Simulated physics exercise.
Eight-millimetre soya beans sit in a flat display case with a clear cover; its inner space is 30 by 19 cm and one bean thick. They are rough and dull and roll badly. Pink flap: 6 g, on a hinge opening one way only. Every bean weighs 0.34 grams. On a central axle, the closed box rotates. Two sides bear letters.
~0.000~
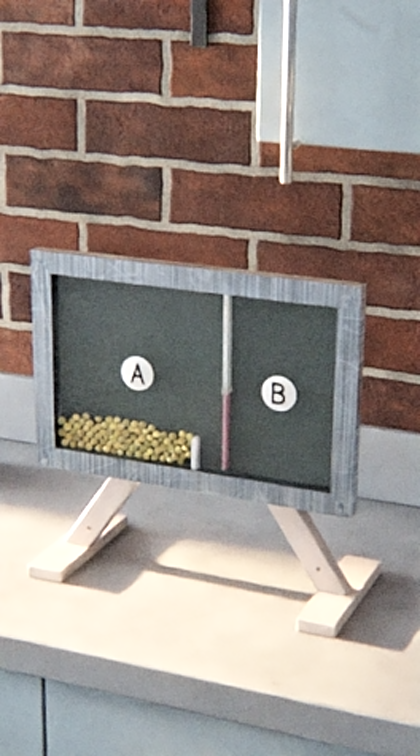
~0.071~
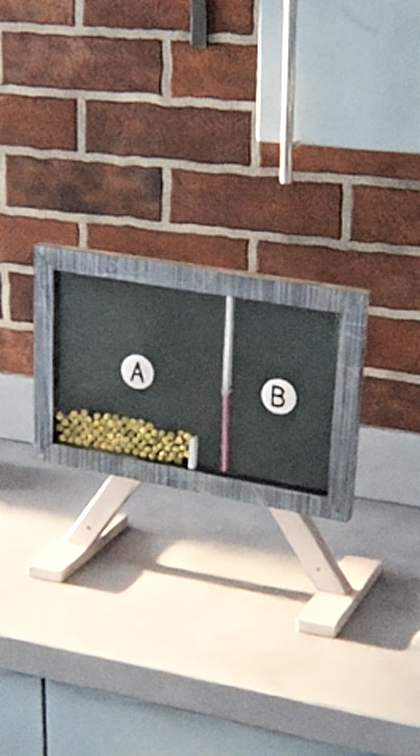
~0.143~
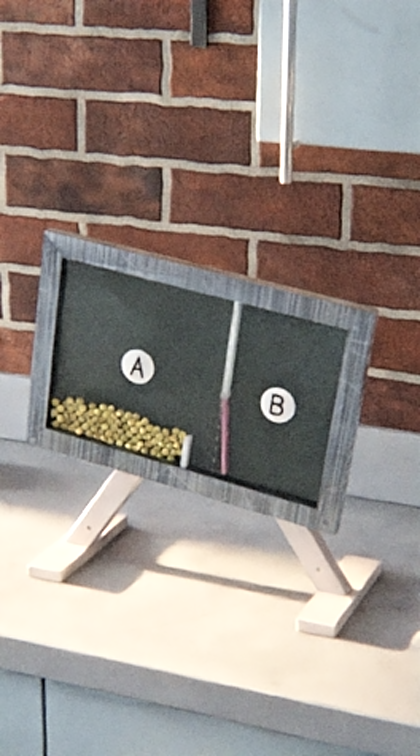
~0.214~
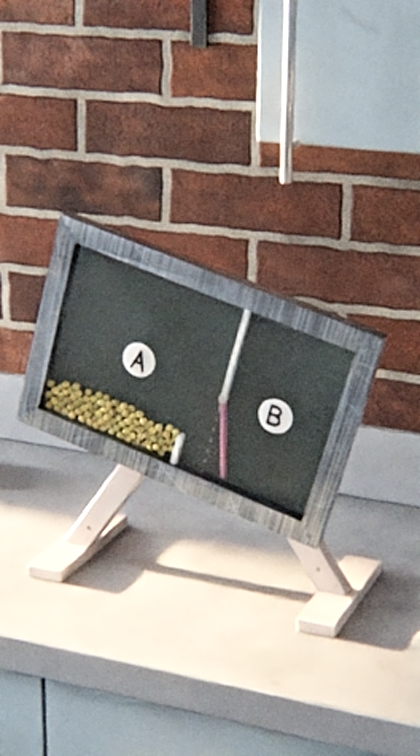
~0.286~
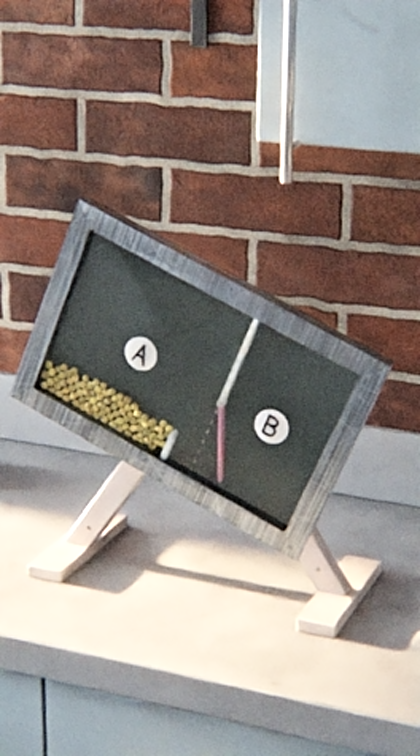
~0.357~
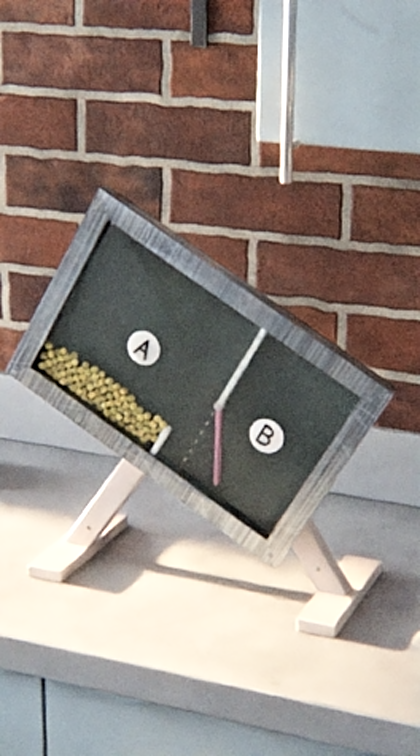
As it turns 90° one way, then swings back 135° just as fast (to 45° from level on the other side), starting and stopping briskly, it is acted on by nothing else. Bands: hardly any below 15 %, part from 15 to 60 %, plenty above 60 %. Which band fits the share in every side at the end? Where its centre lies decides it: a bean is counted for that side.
Side A: Part. Side B: Plenty.
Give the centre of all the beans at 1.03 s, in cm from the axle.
Left: About 6 cm; below: About 6 cm.
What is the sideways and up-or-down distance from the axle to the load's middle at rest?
Offset approx. 8 cm right, 3 cm below.
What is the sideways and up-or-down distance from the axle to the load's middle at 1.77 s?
Right: About 6 cm; below: About 10 cm.
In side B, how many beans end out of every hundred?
Some 65 per cent.
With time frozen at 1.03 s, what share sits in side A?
About 45 %.
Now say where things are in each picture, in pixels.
The first picture shows level; about 90 beans; beans centred (126, 439); top one (117, 420); pink flap (227, 390); A (137, 373), B (279, 394).
The second picture shows turned 2° clockwise; beans centred (124, 436); top one (84, 413).
The third picture shows turned 7° clockwise; beans centred (118, 428); top one (80, 402); wall ends (226, 390), (188, 438).
The fourth picture shows turned 15° clockwise; beans centred (111, 417); top one (66, 385); pink flap (224, 398).
The fifth picture shows turned 22° clockwise; beans centred (106, 406); top one (49, 365).
The sixth picture shows turned 29° clockwise; beans centred (102, 394); top one (49, 346); pink flap (219, 406); A (144, 348), B (267, 436).
After 1.03 s, it stands 90° clockwise; the beans' middle is 6 cm left of and 6 cm below the centre; A 45 %, B 55 %; pink flap open 63°.
After 1.77 s, it stands 23° clockwise; the beans' middle is 6 cm right of and 10 cm below the centre; A 15 %, B 85 %; pink flap open 61°.
After 2.51 s, it stands 45° anticlockwise; the beans' middle is 9 cm right of and 2 cm below the centre; A 35 %, B 65 %; pink flap open 22°.
All still by 3.1 s, it stands 45° anticlockwise; A 35 %, B 65 %; pink flap open 22°.
